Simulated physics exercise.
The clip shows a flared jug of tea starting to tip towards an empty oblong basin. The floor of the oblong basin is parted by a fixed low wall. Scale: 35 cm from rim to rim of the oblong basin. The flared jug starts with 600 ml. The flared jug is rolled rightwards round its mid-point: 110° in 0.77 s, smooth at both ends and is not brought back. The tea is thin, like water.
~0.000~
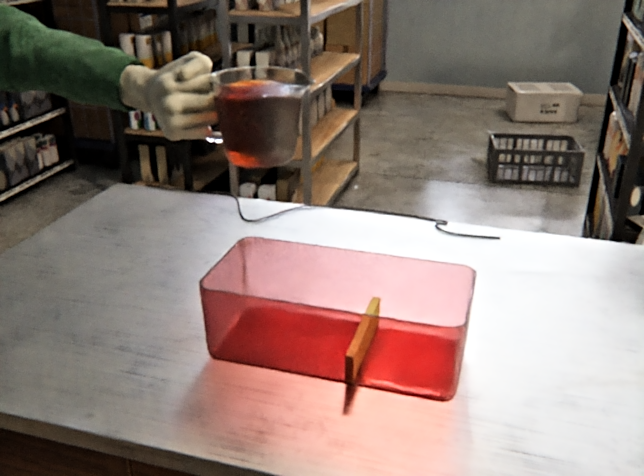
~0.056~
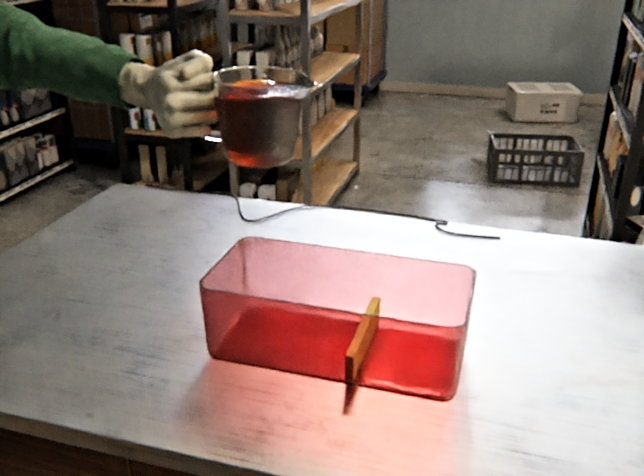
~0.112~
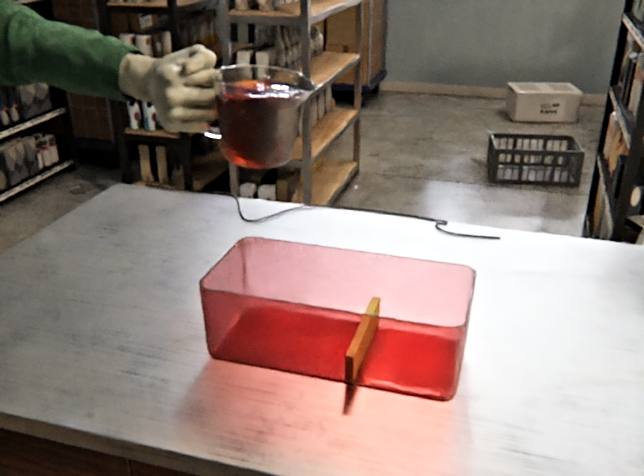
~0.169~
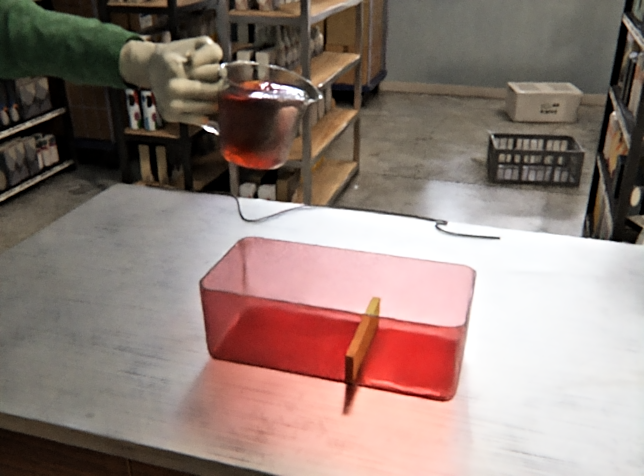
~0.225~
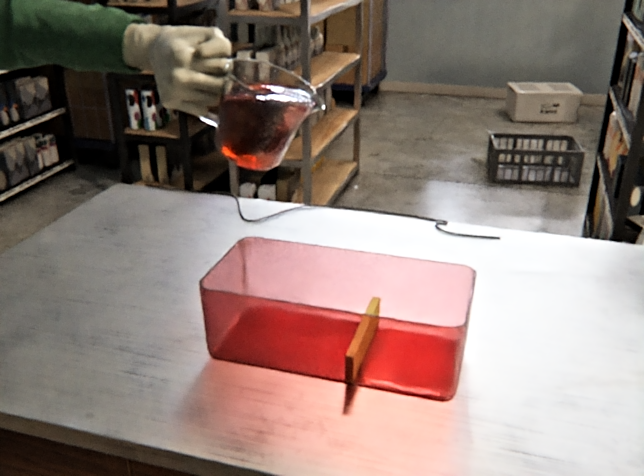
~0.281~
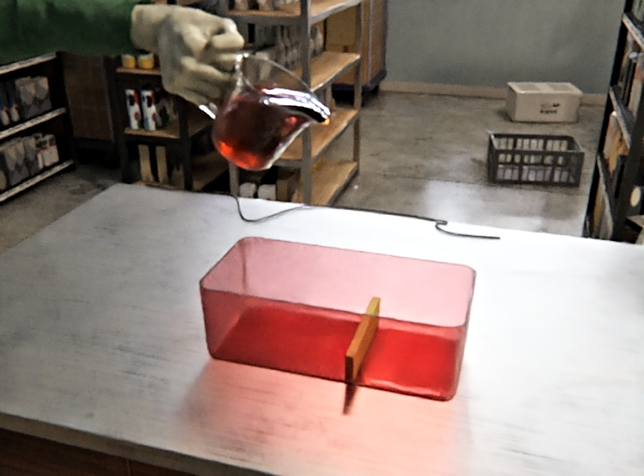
A flared glass jug of reddish-brown tea, held by a gloved hand above a clear pinkish oblong basin with an upright divider, tilts slowly and then further rightwards, the tea inside shifting until it reaches the jug's right rim.
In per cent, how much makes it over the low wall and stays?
Roughly 45 per cent is past the wall.
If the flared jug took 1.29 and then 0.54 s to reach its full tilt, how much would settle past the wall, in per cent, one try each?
First 65, then 35 per cent.
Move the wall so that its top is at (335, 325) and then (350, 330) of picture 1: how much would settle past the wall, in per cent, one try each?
In turn about 85 and 70 per cent.
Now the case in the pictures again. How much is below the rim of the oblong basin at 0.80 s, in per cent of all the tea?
About 80 per cent.
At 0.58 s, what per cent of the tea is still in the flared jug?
Near 42 in a hundred.
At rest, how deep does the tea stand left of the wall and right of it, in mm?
Left about 10 mm, right about 14 mm.
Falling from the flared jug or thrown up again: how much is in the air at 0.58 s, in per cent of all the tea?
Near 40 in a hundred.
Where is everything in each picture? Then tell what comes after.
It leans 0°; its right rim is at (314, 82); the tea meets the walls at (221, 85) and (302, 92); the oblong basin's rim runs from (221, 261) to (471, 297); the wall's top is at (364, 325), in the first picture.
It leans 1°; its right rim is at (315, 84); the tea meets the walls at (222, 85) and (302, 92), in the second picture.
It leans 6°; its right rim is at (318, 89); the tea meets the walls at (224, 84) and (304, 94), in the third picture.
It leans 13°; its right rim is at (321, 97); the tea meets the walls at (227, 85) and (309, 97), in the fourth picture.
It leans 22°; its right rim is at (324, 108); the tea meets the walls at (229, 90) and (317, 101), in the fifth picture.
It leans 32°; its right rim is at (326, 121); the tea meets the walls at (228, 96) and (323, 112); 2 per cent is over the edge, in the sixth picture.
Then, 0.58 s in, the tilt is 94° and 41 per cent is still to pour, 1 is left of the wall and 18 right of it.
Then, 0.80 s in, the tilt is 110° and 4 per cent is still to pour, 35 is left of the wall and 45 right of it.
Then, 1.02 s in, the tilt is 110° and 0 per cent is still to pour, 50 is left of the wall and 45 right of it.
Then, 1.27 s in, the tilt is 110° and 0 per cent is still to pour, 51 is left of the wall and 45 right of it.
Finally, 51 per cent lies left of the wall, 45 right of it and 3 outside.
